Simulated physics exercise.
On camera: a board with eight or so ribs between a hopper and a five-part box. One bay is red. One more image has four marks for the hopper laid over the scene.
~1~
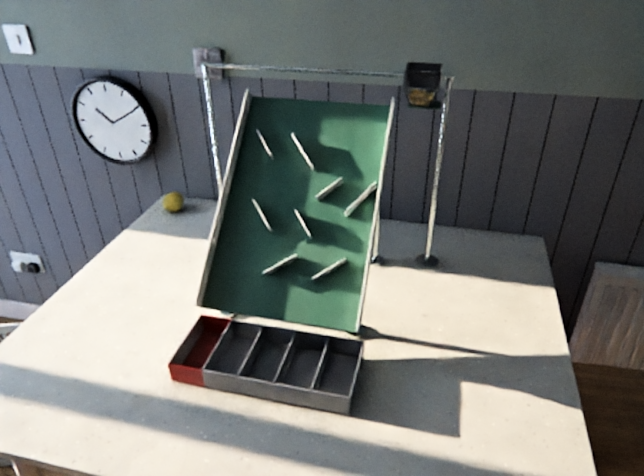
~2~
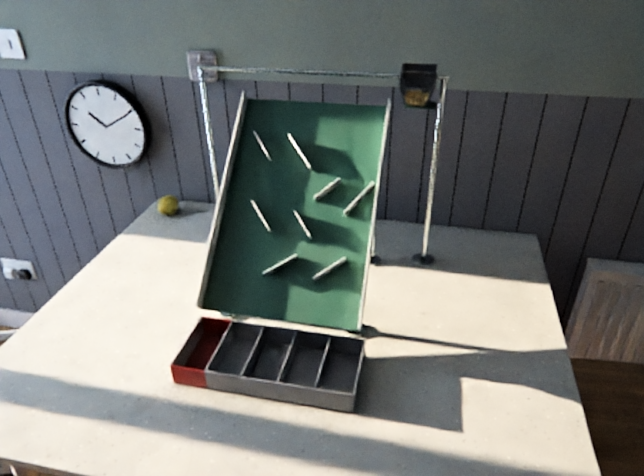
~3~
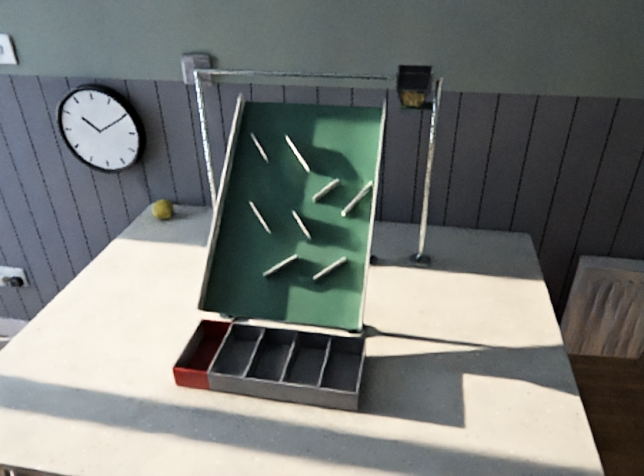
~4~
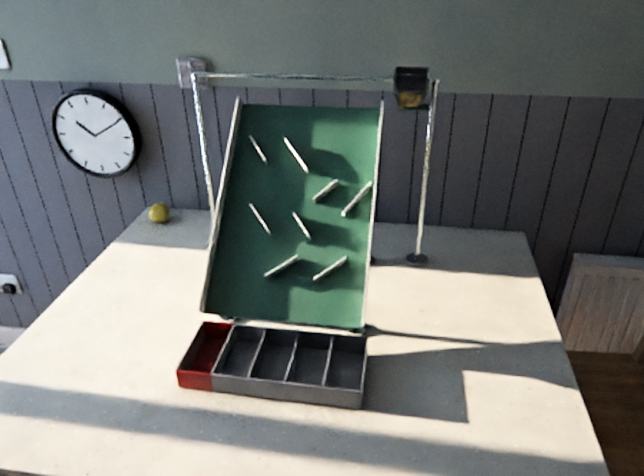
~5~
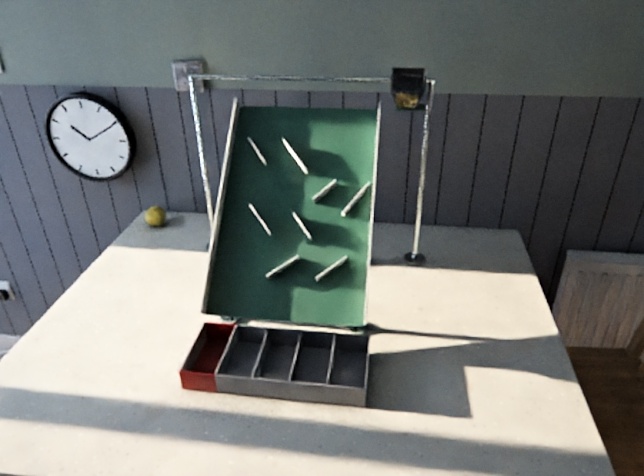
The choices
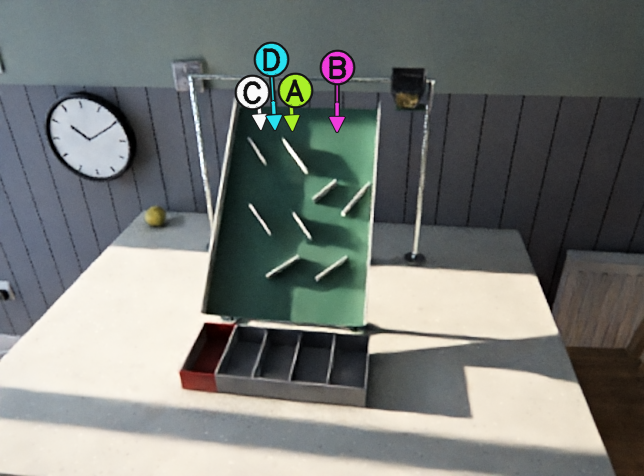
Green ribbed board standing above a five-part box with a red left bay, objects staying still as the view drifts slightly.
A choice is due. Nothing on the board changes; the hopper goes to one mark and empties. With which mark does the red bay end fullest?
Best: C.
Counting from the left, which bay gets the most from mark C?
The first.
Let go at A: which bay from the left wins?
It is the third one.
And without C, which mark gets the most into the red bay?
D it is.
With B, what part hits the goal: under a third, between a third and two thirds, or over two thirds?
It is under a third.
On the marked copy, mark A meets the board at (292, 125); mark B meets the board at (337, 126); mark C meets the board at (260, 124); mark D meets the board at (274, 124).
With A, about a quarter in the red bay, most in other bays.
With B, a small part in the red bay, nearly all in other bays.
With C, about two thirds in the red bay, about a third in other bays.
With D, about half in the red bay, about half in other bays.
